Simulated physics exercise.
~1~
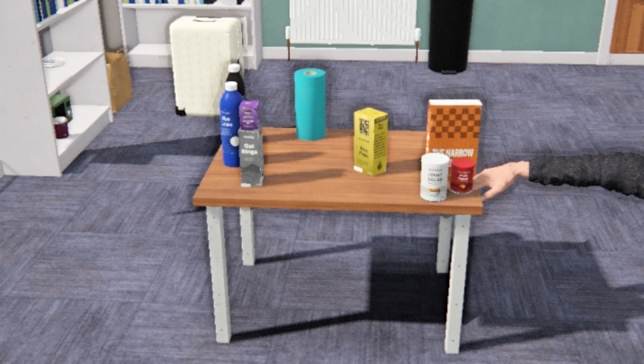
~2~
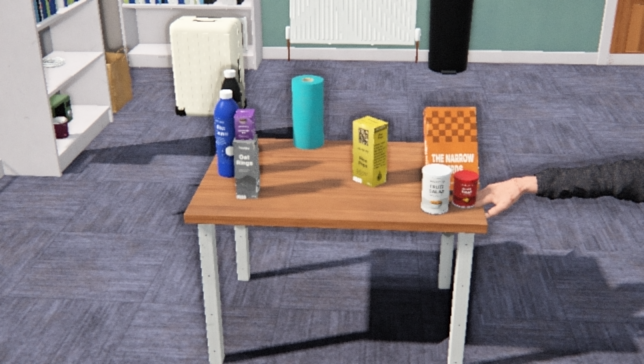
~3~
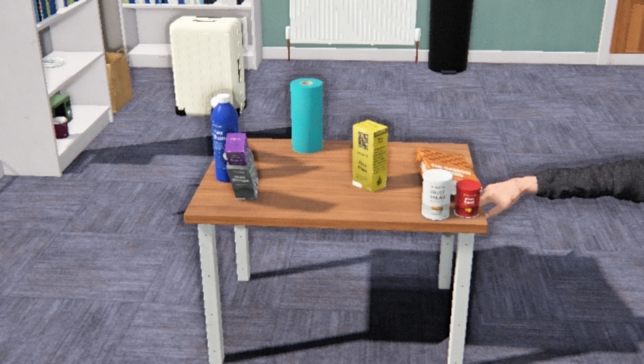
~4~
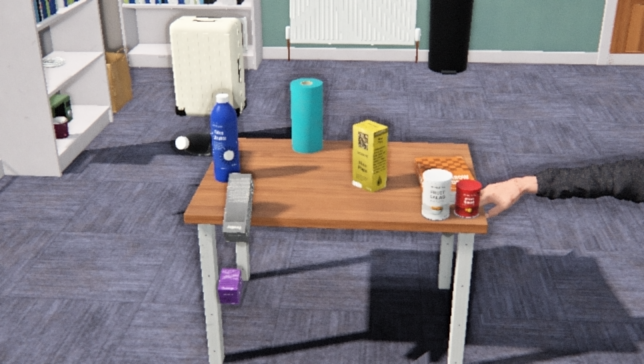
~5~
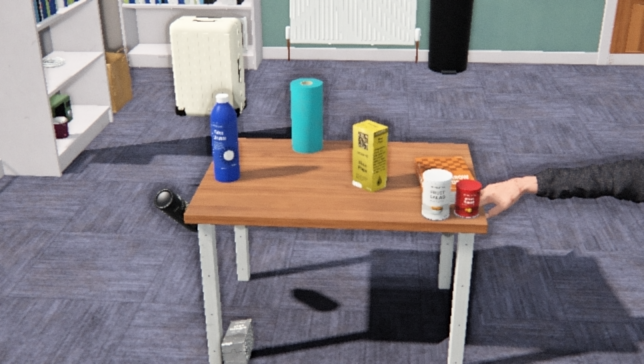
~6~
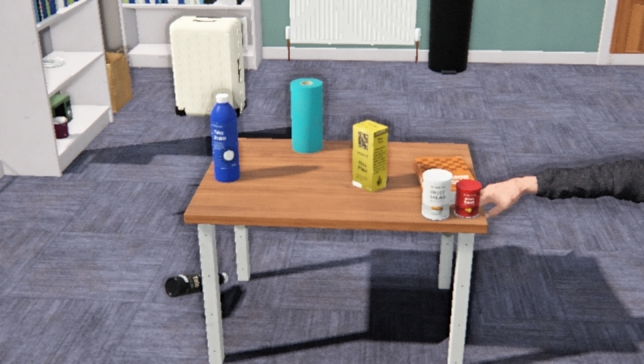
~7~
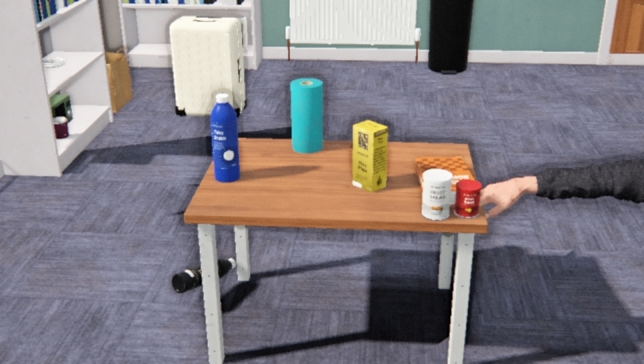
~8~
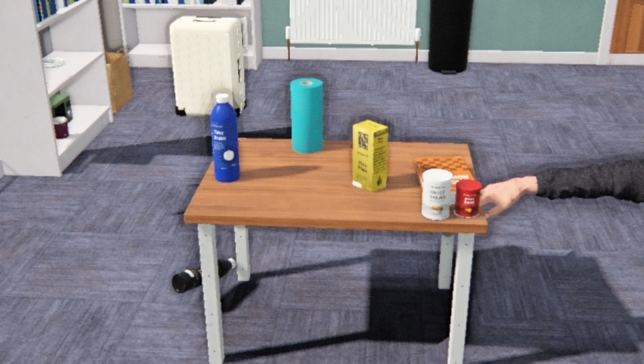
At the start, a hand rests at the right corner of a small wooden table holding bottles, cartons, tins, a turquoise roll and an orange book. The table shifts towards us, and the orange book tilts, then drops flat behind the white and red tins. Next the purple packet and grey carton lean forward together, while the black bottle tips away at the left. All three fall off the table, the bottle dropping past the left side to the floor. It ends lying near the left legs, while the blue bottle, roll, yellow carton and both tins remain upright.
